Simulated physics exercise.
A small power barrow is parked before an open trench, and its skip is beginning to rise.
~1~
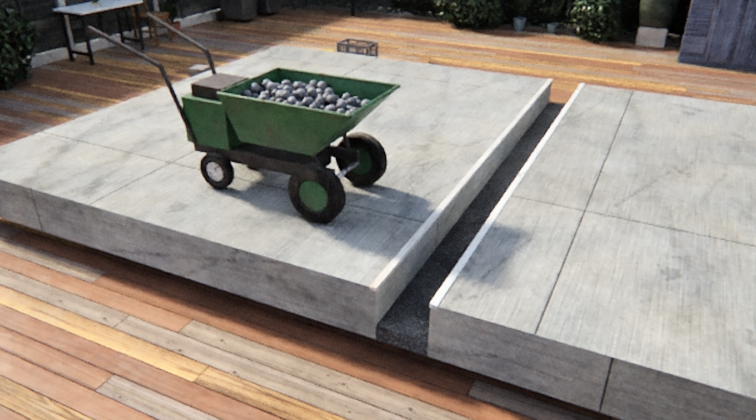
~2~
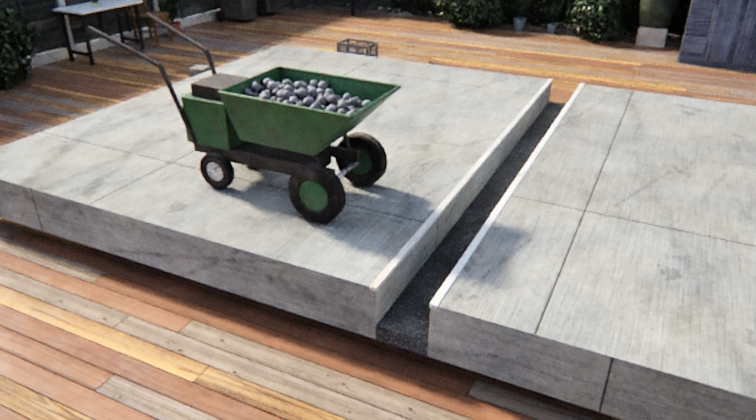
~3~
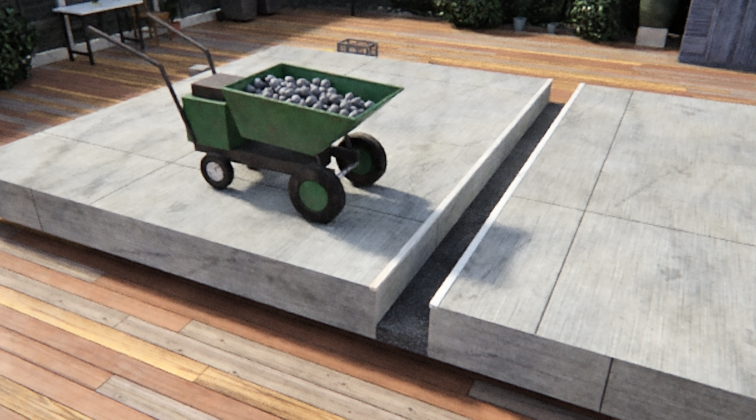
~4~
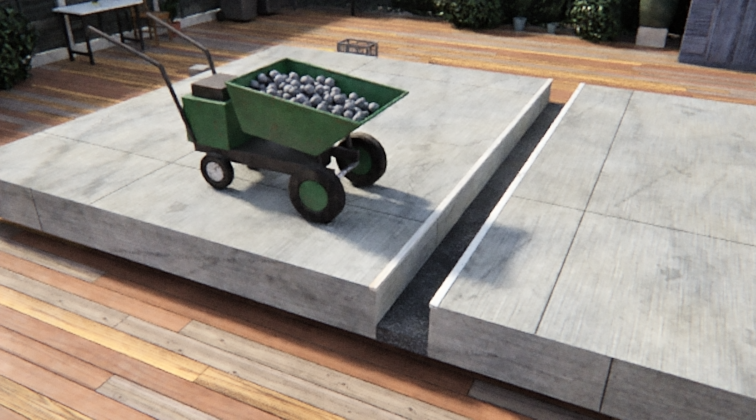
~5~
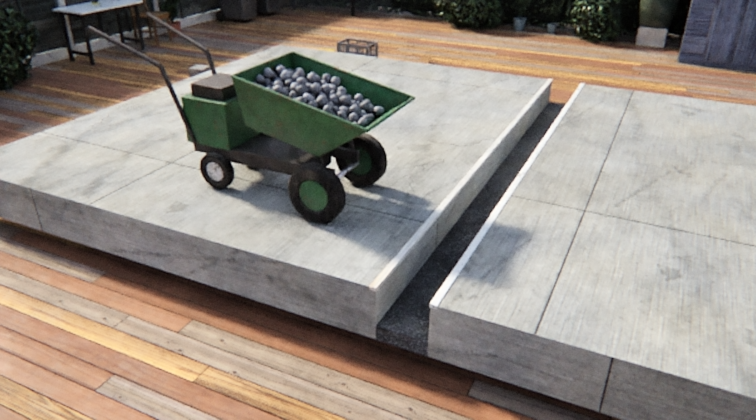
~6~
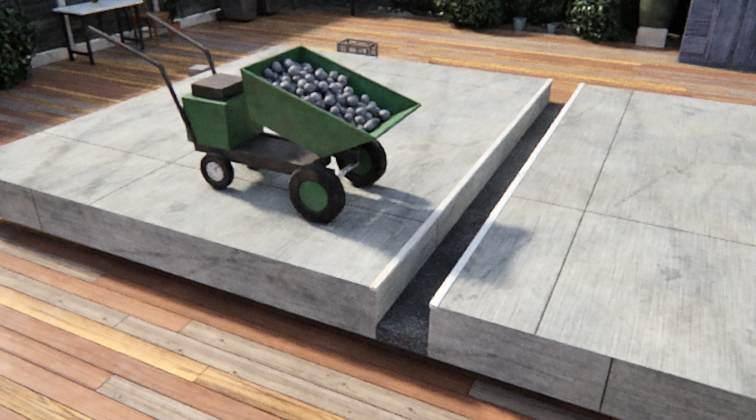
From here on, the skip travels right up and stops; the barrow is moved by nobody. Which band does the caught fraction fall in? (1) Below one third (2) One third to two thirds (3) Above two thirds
The answer is 3.
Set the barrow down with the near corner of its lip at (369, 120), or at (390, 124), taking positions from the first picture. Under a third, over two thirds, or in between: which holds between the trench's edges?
First: Over two thirds; second: One to two thirds.
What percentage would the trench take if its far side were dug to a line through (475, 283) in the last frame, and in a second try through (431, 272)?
90 and 60 percent.
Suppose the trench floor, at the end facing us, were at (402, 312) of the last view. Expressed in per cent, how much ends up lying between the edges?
It works out to some 60 percent.
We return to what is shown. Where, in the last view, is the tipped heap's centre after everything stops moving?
The centre comes to rest close to (453, 247).
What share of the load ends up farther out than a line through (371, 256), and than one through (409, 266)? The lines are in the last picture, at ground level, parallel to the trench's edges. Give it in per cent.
In order: 90 percent, then 70 percent.
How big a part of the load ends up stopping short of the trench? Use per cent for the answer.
I'd estimate about 5 per cent of the load.
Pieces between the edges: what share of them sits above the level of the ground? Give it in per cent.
5 per cent or so.
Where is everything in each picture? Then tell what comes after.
In the first frame, lip of the skip near (350, 117), level; top of the load near (293, 96), round cobbles; first edge of the trench near (394, 262); far edge near (452, 277), the trench over half as wide as the skip, and about as deep as wide.
In the second frame, lip of the skip near (351, 118), level; top of the load near (293, 96).
In the third frame, lip of the skip near (355, 120), tipped barely; top of the load near (286, 96).
In the fourth frame, lip of the skip near (360, 124), tipped a little; top of the load near (285, 92).
In the fifth frame, lip of the skip near (367, 131), tipped a little; top of the load near (290, 88).
In the sixth frame, lip of the skip near (375, 139), tipped clearly; top of the load near (297, 84); first edge of the trench near (394, 262); far edge near (452, 277).
Shortly afterwards, skip tipped steeply; the whole lot in the skip.
Next, skip tipped right over; near two thirds in the skip; only a few short of the trench; near a third in or heaped over the trench; only a few beyond it; only a few falling.
Some moments later, skip tipped right over; a little in the skip; only a few short of the trench; the bulk in or heaped over the trench; only a few beyond it.
In the end, skip tipped right over; a little in the skip; only a few short of the trench; the bulk in or heaped over the trench; only a few beyond it.
